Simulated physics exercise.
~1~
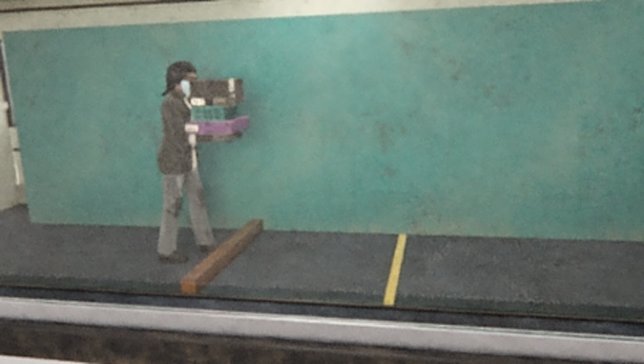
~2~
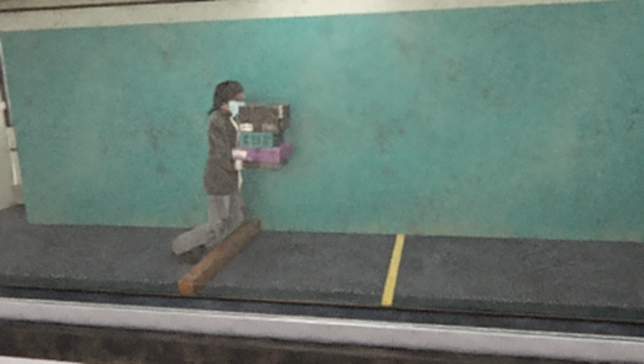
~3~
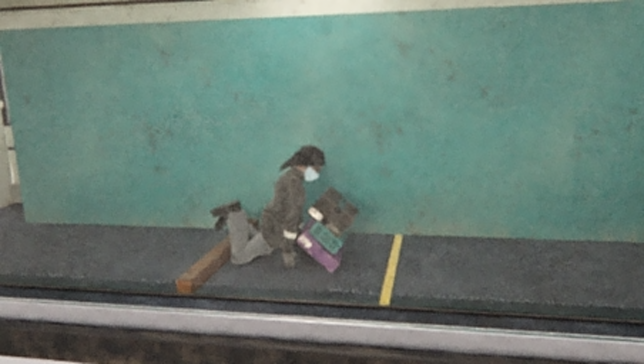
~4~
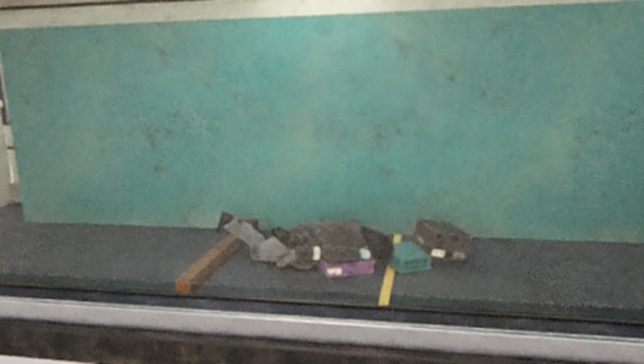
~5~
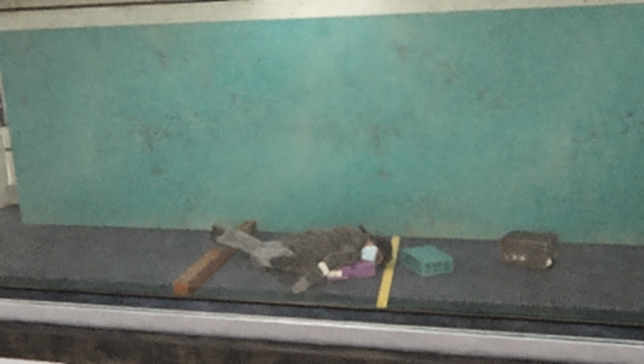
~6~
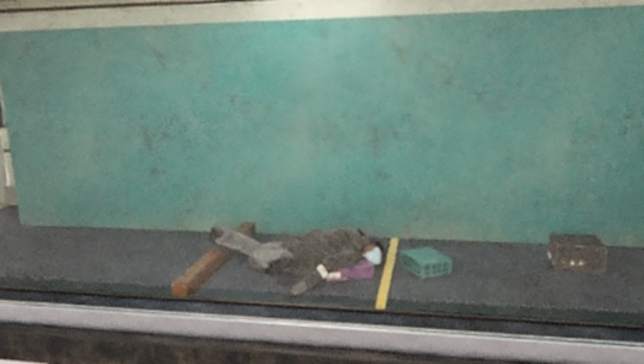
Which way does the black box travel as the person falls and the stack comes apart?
The black box moves to the right, dropping to the floor and ending up well beyond the yellow line.
In the video, a masked person carrying a stack of black, teal and purple boxes pitches forward over a brown beam and falls flat. The boxes spill to the right; the teal and black ones stop beyond a yellow line, while the purple one and the person's head stay short of it.
